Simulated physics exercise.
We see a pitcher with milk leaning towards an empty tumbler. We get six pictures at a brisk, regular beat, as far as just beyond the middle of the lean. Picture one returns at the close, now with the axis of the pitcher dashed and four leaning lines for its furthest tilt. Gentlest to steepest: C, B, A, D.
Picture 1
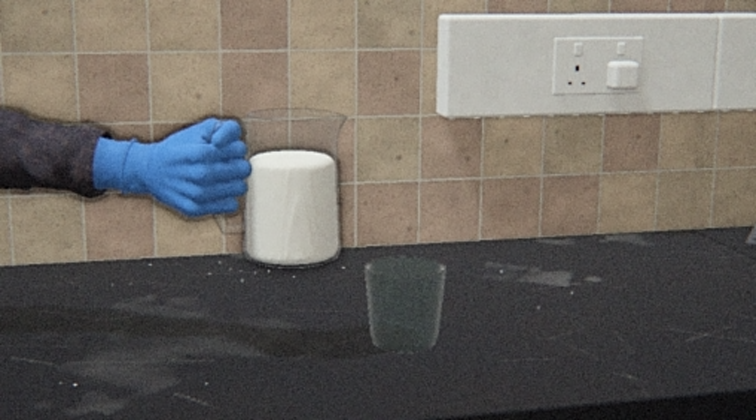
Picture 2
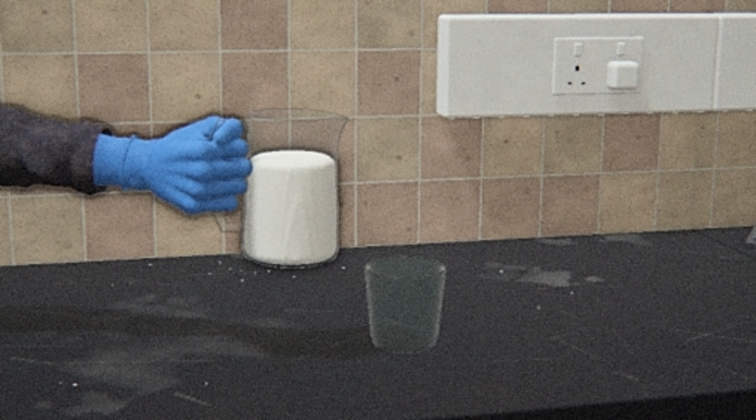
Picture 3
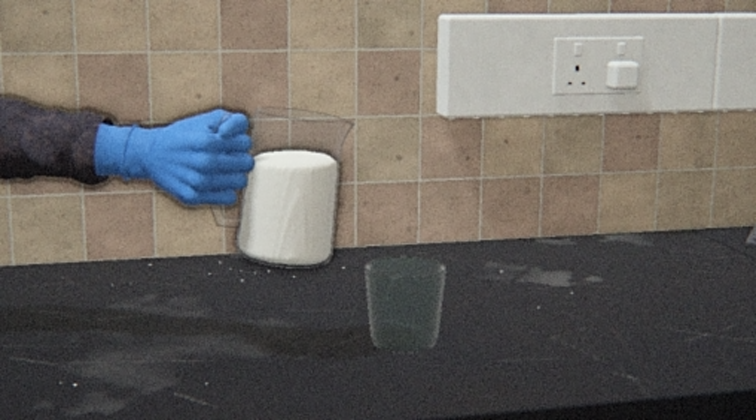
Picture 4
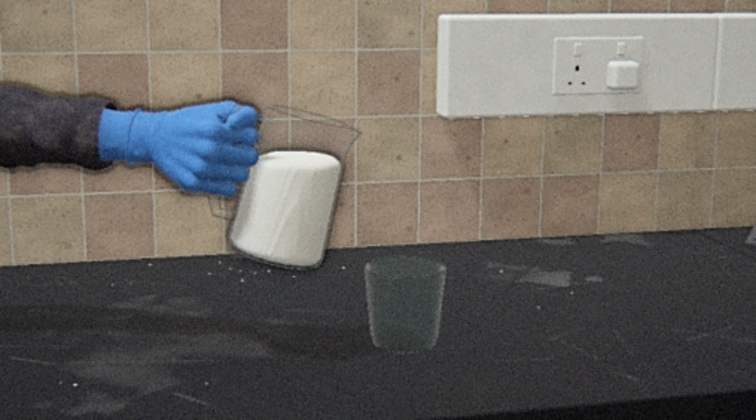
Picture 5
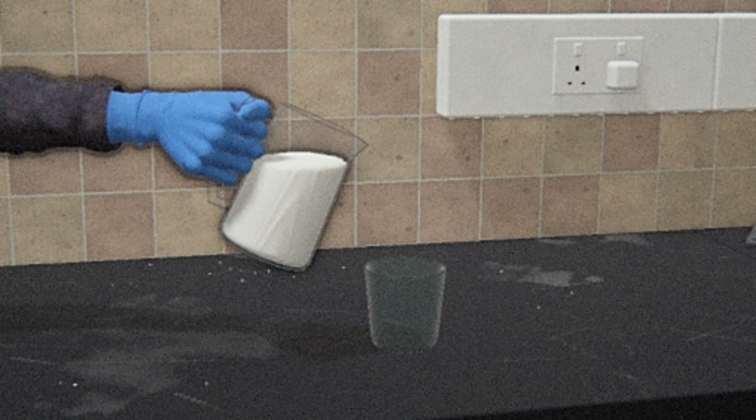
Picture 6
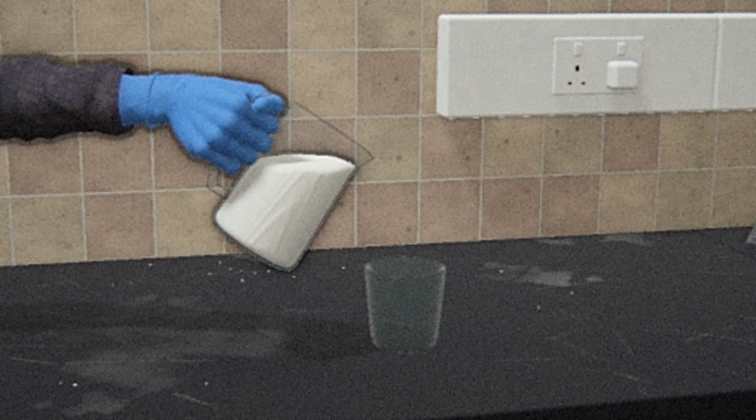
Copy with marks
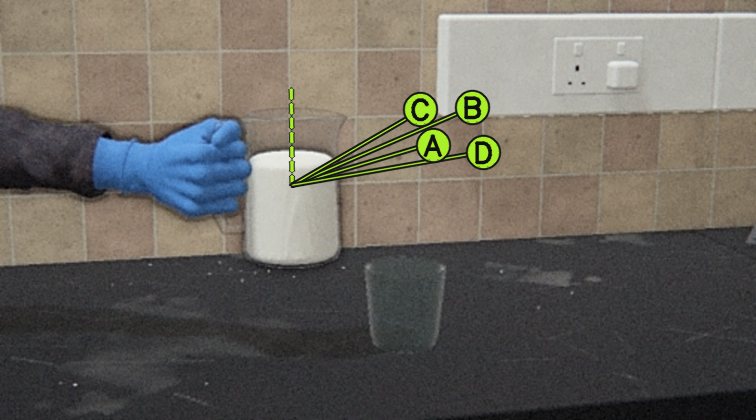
The clip opens on a blue-gloved hand holding an upright clear pitcher of milk against a tiled wall, with an empty tumbler on the dark counter. After a brief stillness, the hand gradually tilts the pitcher rightward, toward the tumbler; the milk shifts toward the lip but stays inside.
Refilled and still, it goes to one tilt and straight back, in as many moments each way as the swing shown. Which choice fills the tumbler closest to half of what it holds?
B works best here.
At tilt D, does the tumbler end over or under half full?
Over.
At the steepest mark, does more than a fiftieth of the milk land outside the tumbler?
Yes, it does.
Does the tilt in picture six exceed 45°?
No.
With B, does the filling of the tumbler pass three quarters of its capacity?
No.
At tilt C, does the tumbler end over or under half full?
Under.
On the marked copy, A at (416, 147); B at (456, 113); C at (406, 119); D at (466, 154).
If A is chosen, the tumbler ends with about 64 % of what it can hold; 6 % of the milk is spilt.
If B is chosen, the tumbler ends with about 48 % of what it can hold.
If C is chosen, the tumbler ends with about 28 % of what it can hold.
If D is chosen, the tumbler ends with about 71 % of what it can hold; 17 % of the milk is spilt.
